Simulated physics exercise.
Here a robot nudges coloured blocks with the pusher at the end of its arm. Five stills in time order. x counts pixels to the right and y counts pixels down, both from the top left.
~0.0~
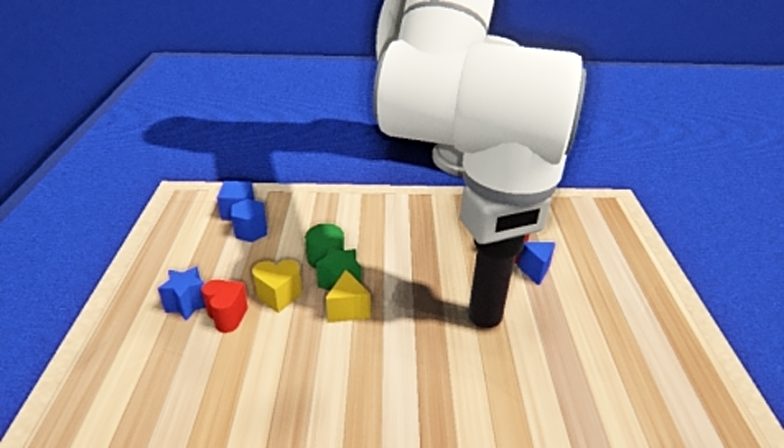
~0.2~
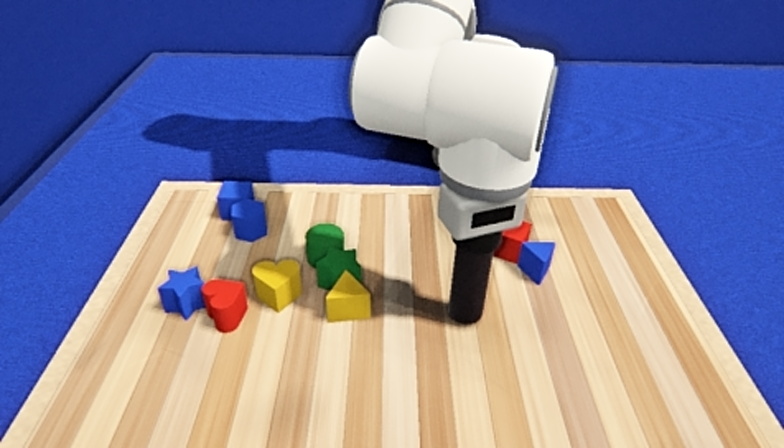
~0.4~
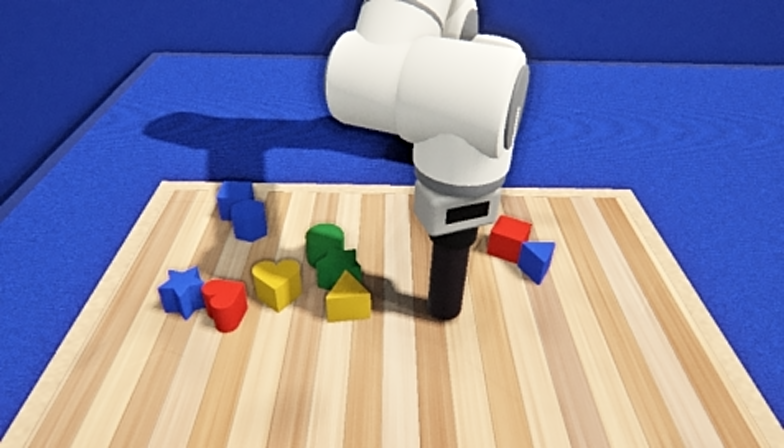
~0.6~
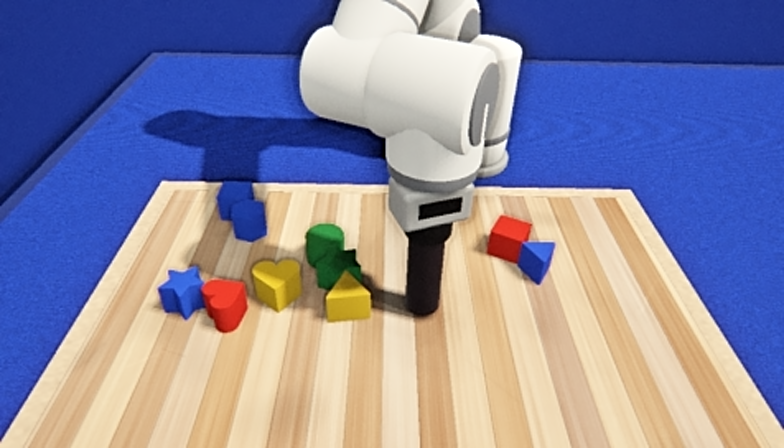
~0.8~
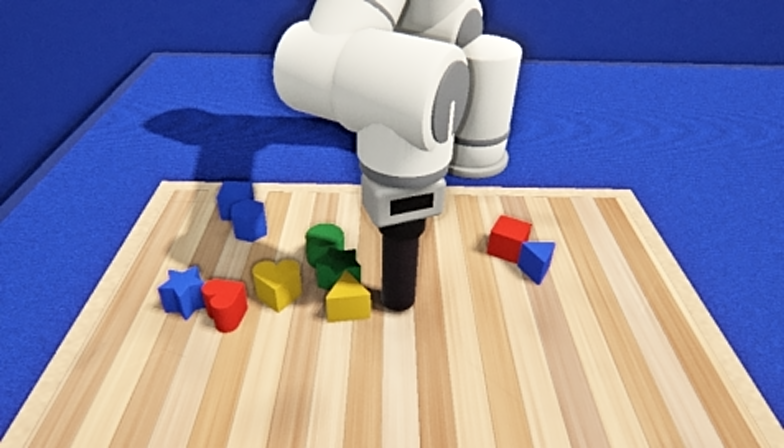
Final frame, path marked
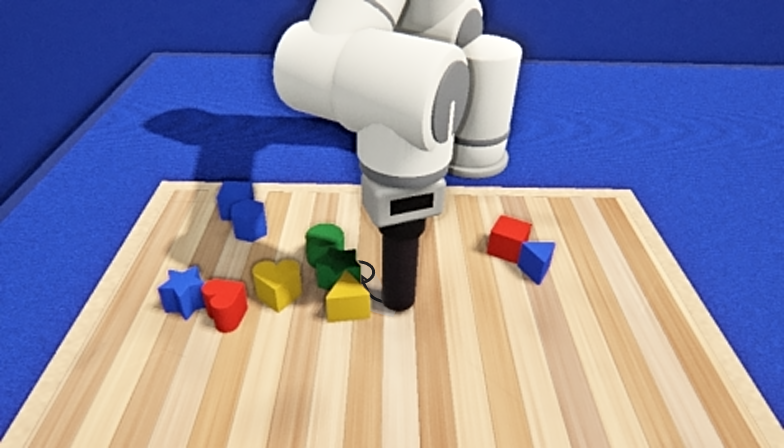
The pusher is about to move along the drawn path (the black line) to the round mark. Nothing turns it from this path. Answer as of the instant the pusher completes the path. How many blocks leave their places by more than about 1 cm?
Two blocks, no more.
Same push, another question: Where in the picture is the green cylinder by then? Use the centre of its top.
Its top middle: (311, 227).
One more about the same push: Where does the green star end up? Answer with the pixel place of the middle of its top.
It sits at (325, 251).
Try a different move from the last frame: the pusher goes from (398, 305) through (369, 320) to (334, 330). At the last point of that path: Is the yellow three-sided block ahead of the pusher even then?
No
The line goes from (398, 305) through (377, 299) and (365, 286) to (358, 272).
What follows on the original path. Halfway along, pusher (369, 288); green star (334, 257), turned 10° anticlockwise.
At the end, pusher (358, 267); green cylinder (311, 227); green star (325, 251), turned 70° anticlockwise; yellow three-sided block unmoved.
